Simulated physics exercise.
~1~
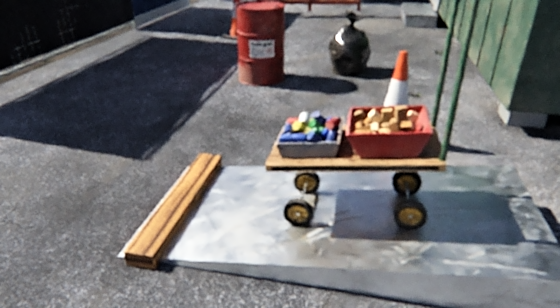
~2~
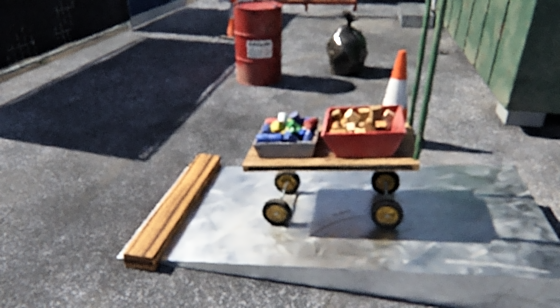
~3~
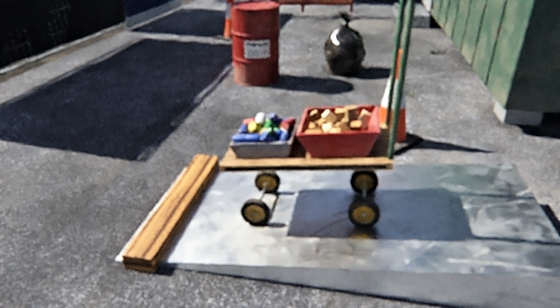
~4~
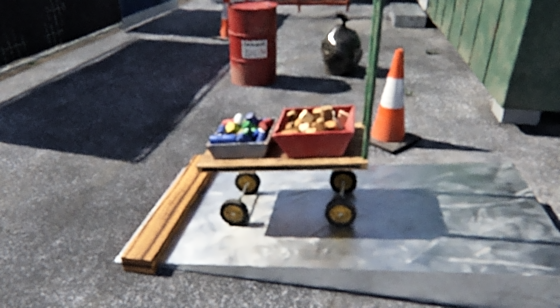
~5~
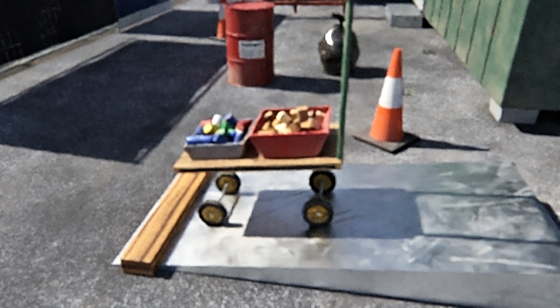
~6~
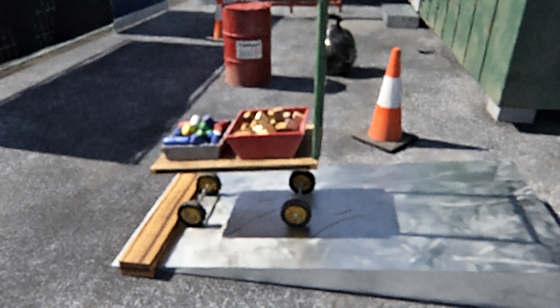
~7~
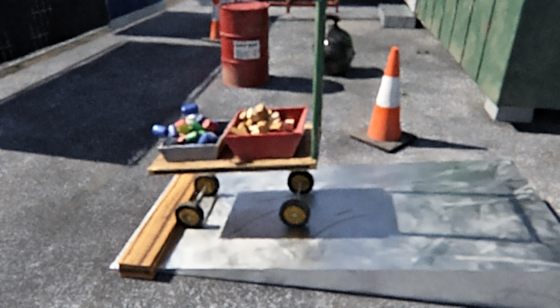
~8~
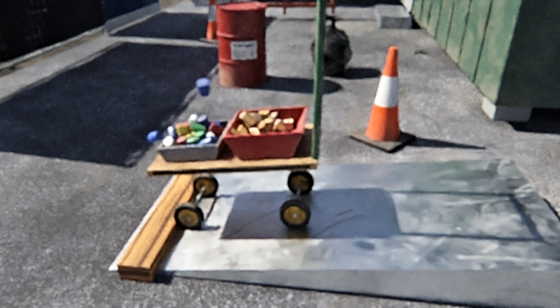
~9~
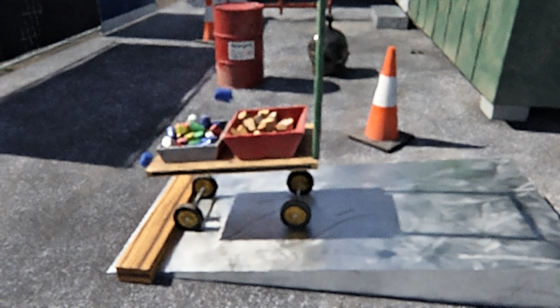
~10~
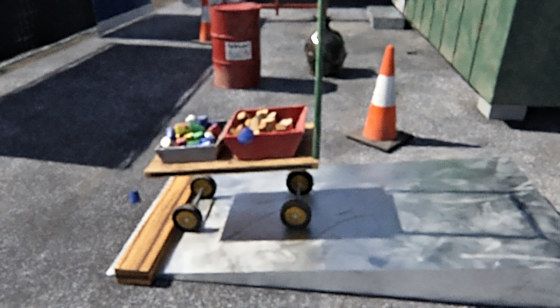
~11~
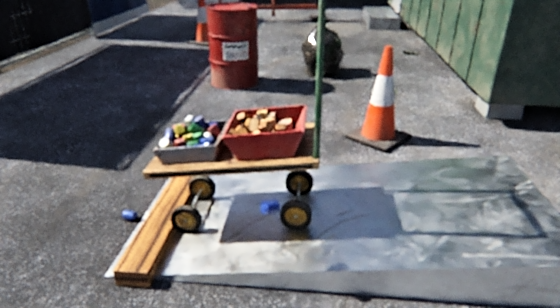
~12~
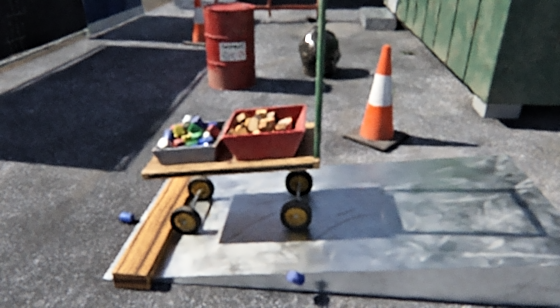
On a paved yard, a loaded trolley rolls left, halts at a wooden kerb, and two small grey-tub pieces tumble out.
